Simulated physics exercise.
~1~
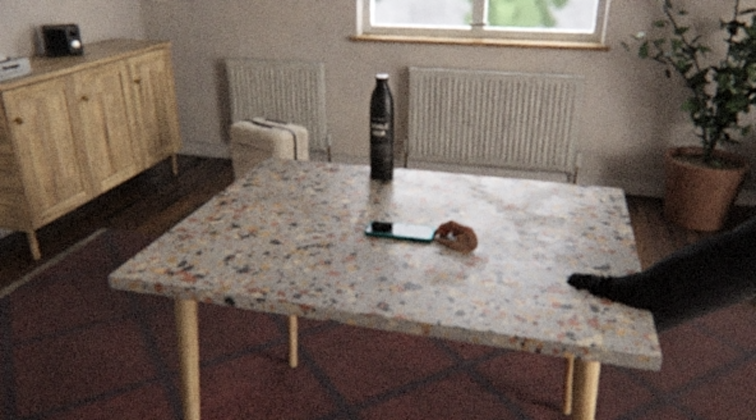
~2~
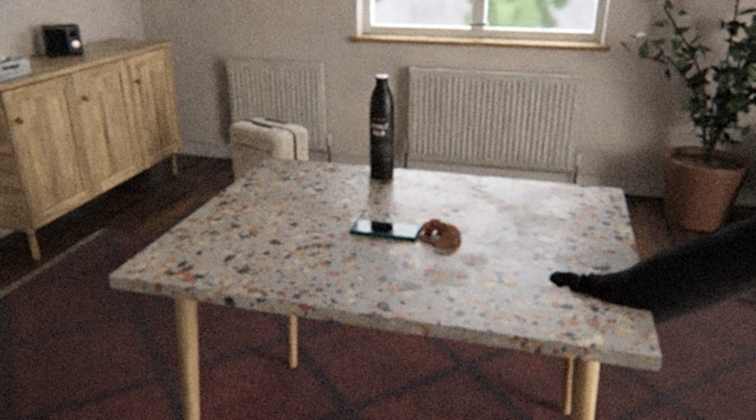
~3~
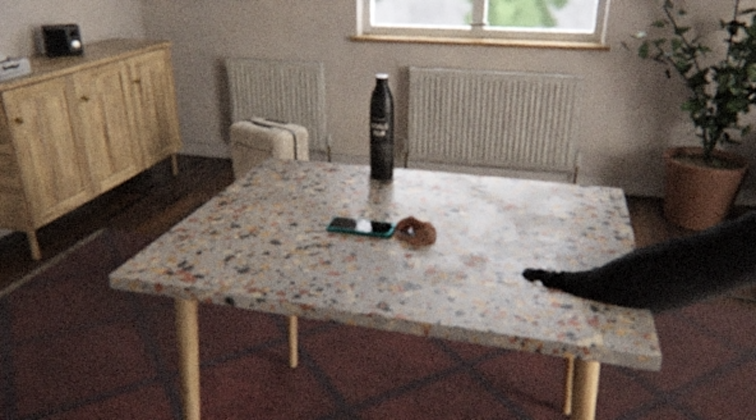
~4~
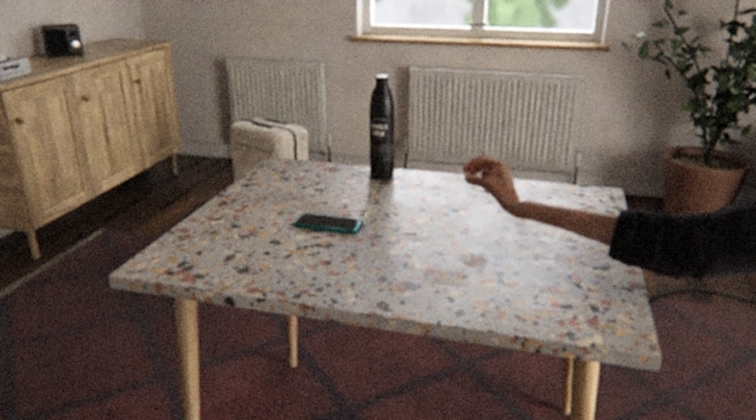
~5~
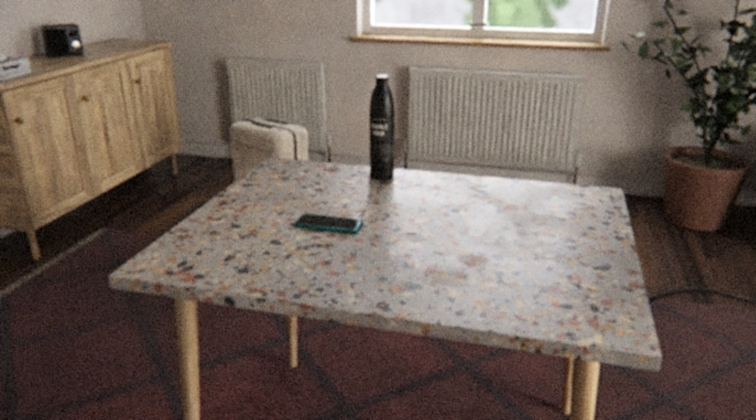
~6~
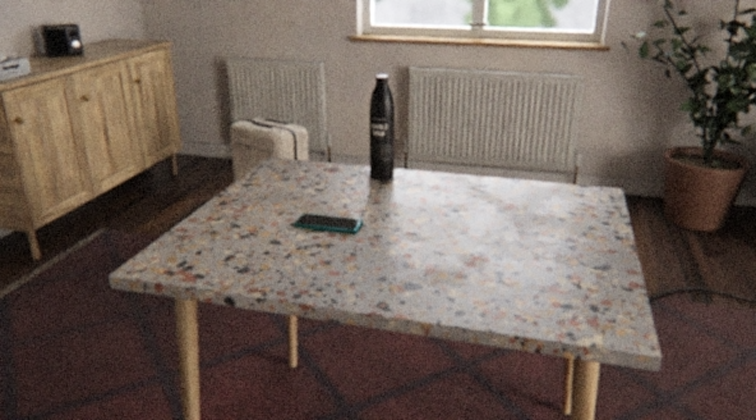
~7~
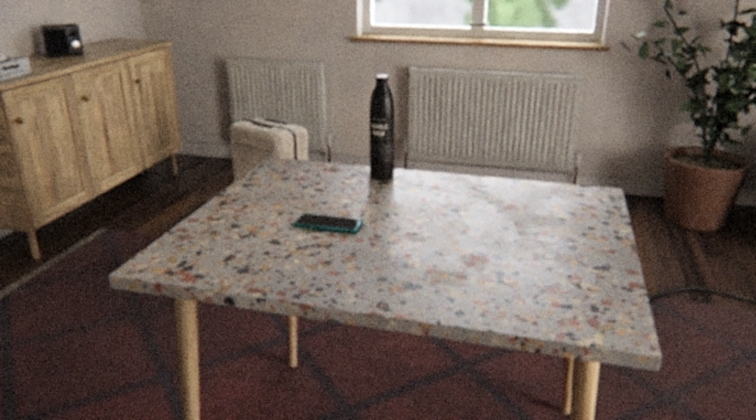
To begin with, a turquoise phone lies near the middle of a speckled table, with a hand at its right end and a dark-sleeved arm reaching in from the right. A black bottle stands toward the back edge. The hand slides the phone steadily to the left across the tabletop, keeping close to its right end. Then the hand lets go and draws back toward the right, leaving the phone at rest. Once the arm is gone from view, the phone stays still on the table, left of where it began, and the bottle remains standing in its place.
